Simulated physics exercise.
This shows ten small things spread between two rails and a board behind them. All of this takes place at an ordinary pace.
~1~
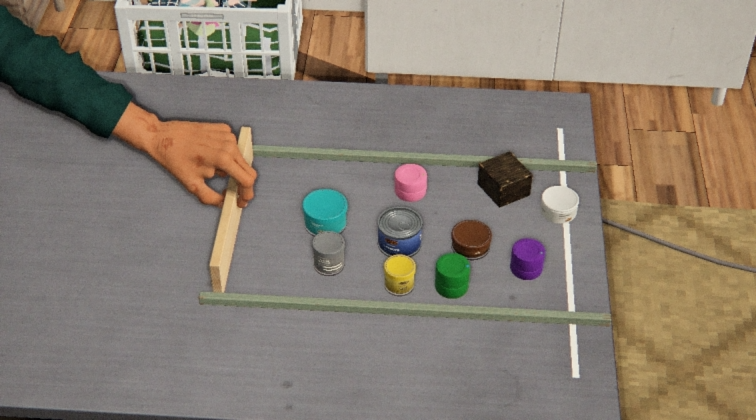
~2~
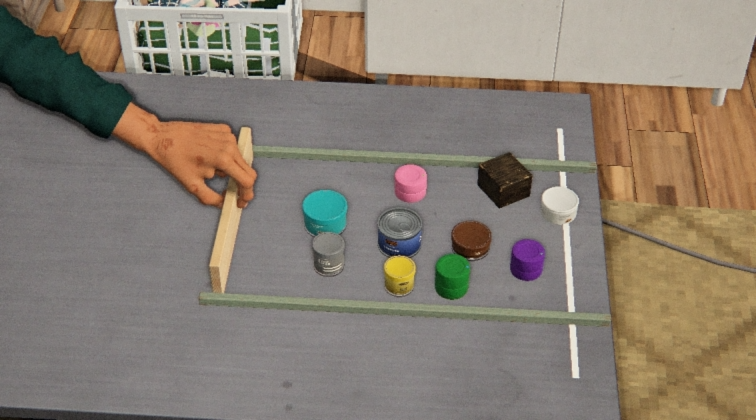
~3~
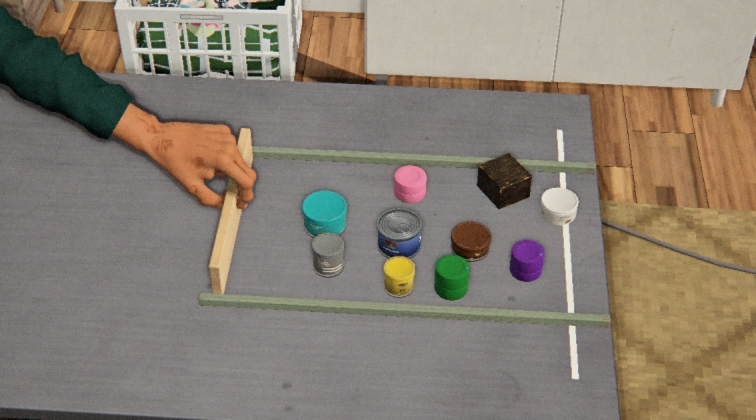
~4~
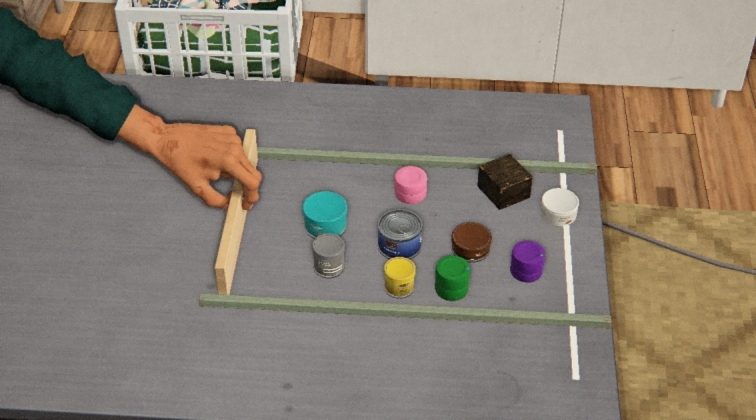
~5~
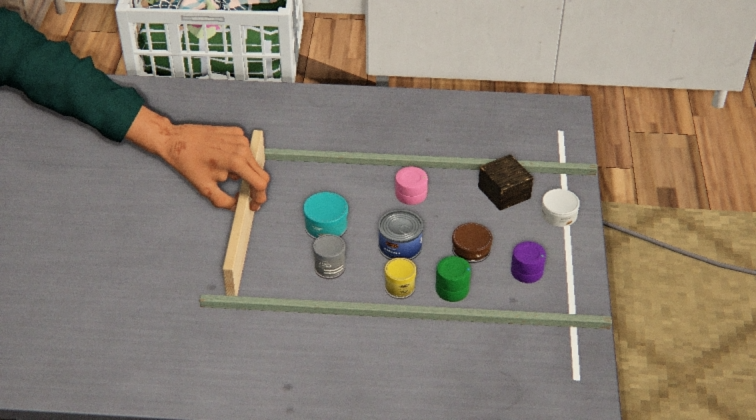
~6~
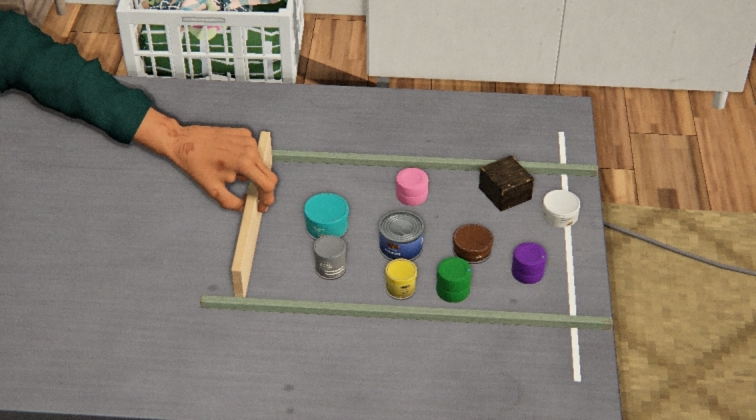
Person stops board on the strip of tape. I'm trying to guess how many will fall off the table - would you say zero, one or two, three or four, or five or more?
I would say five or more.
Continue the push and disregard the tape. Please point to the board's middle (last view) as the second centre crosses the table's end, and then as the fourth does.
About (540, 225) and about (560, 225).
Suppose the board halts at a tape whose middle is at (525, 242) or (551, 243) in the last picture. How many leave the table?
Try 1: 0; try 2: 2.
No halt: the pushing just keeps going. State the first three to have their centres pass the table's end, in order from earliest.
Order, earliest first: Purple lid, brown pot, black block.
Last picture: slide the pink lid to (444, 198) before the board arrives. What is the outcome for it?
From that start, the object then is safe.
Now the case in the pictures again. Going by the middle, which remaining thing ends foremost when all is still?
That would be the turquoise tin, which ends nearest.
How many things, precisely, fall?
6, precisely.
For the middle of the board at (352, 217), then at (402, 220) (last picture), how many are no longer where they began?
At the first point the count is 3, at the second it's 6.
Early on, none off yet; white tub at rest near (561, 209); purple lid at rest near (529, 263); black block at rest near (506, 183).
A while later, none off yet; white tub at rest near (561, 209); purple lid moving near (533, 265); black block at rest near (506, 183).
Further along, none off yet; white tub travelled a little near (576, 211); purple lid travelled well along near (595, 273); black block travelled about its own width near (563, 181).
Finally, the number that fall off is five or more; lost, blue pot, green lid, brown pot, black block, purple lid and white tub.
